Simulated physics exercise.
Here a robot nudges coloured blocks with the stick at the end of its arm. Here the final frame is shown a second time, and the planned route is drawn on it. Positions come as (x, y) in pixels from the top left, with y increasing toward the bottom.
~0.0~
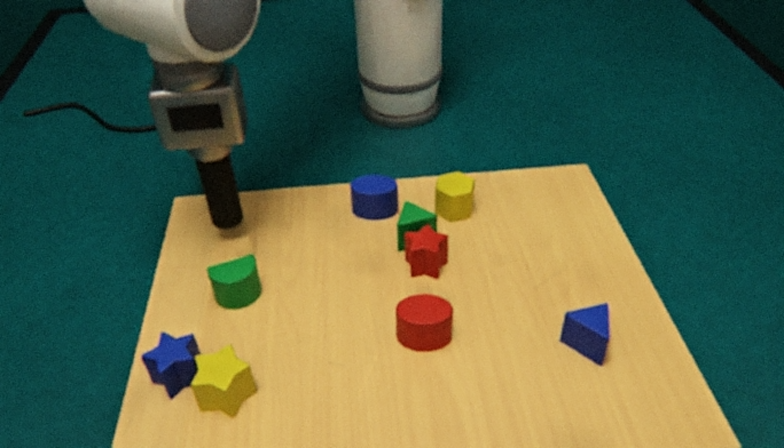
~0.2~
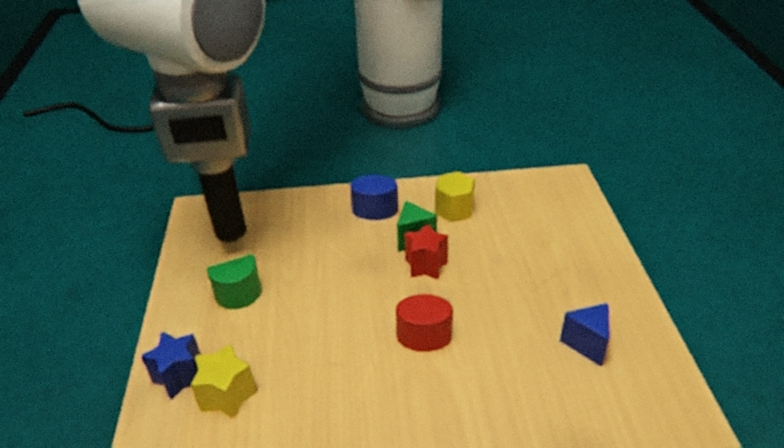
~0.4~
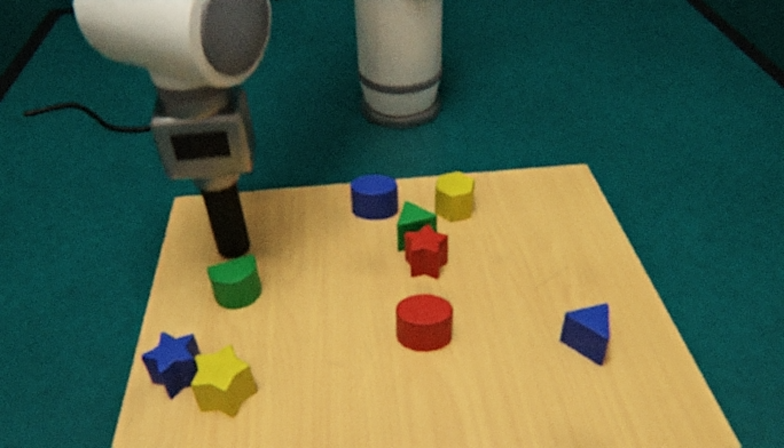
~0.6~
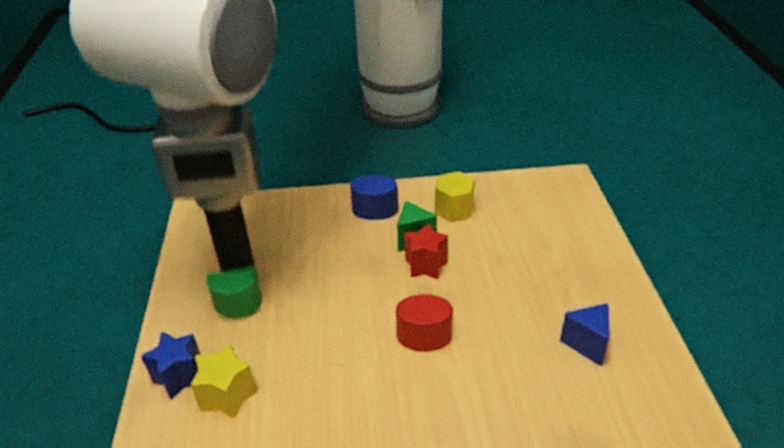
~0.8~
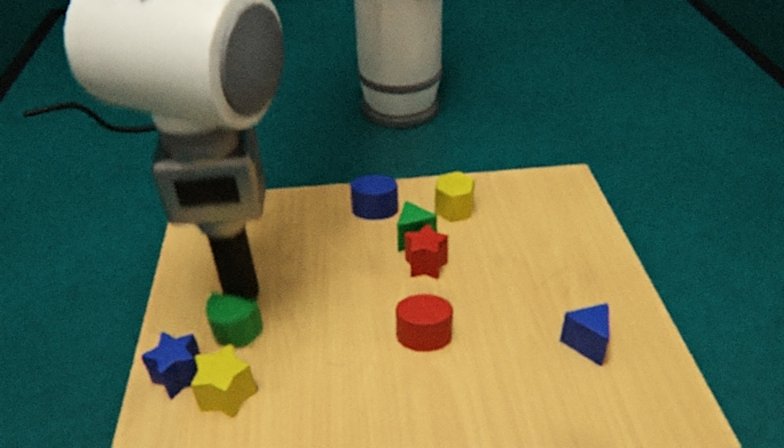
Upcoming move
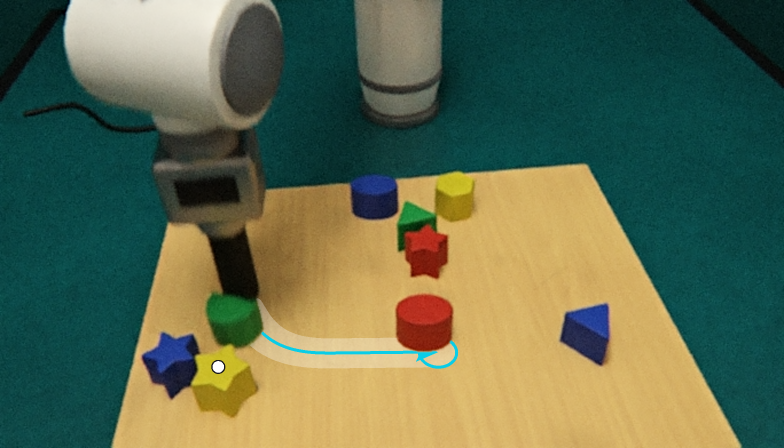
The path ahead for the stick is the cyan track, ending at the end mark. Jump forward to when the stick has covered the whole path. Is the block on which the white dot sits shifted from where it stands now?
The answer is no.
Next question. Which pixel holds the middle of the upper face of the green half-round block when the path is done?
The middle of its top is at (228, 325).
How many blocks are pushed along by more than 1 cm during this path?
The number of blocks that move over 1 cm is two.
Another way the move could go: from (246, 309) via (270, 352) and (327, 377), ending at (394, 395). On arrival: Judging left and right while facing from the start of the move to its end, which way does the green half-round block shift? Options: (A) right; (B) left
My pick is A.
Drawn move, from (246, 309) by way of (288, 348) and (362, 353) to (438, 352); the dot is on the yellow star.
On the path given first. One third of the way, stick at (285, 334); green half-round block at (228, 325), turned 30° clockwise.
Two thirds of the way, stick at (362, 339); green half-round block at (228, 325), turned 30° clockwise.
At the end, stick at (438, 338); yellow star still; green half-round block at (228, 325), turned 30° clockwise; red oval block at (467, 296), turned 35° anticlockwise.
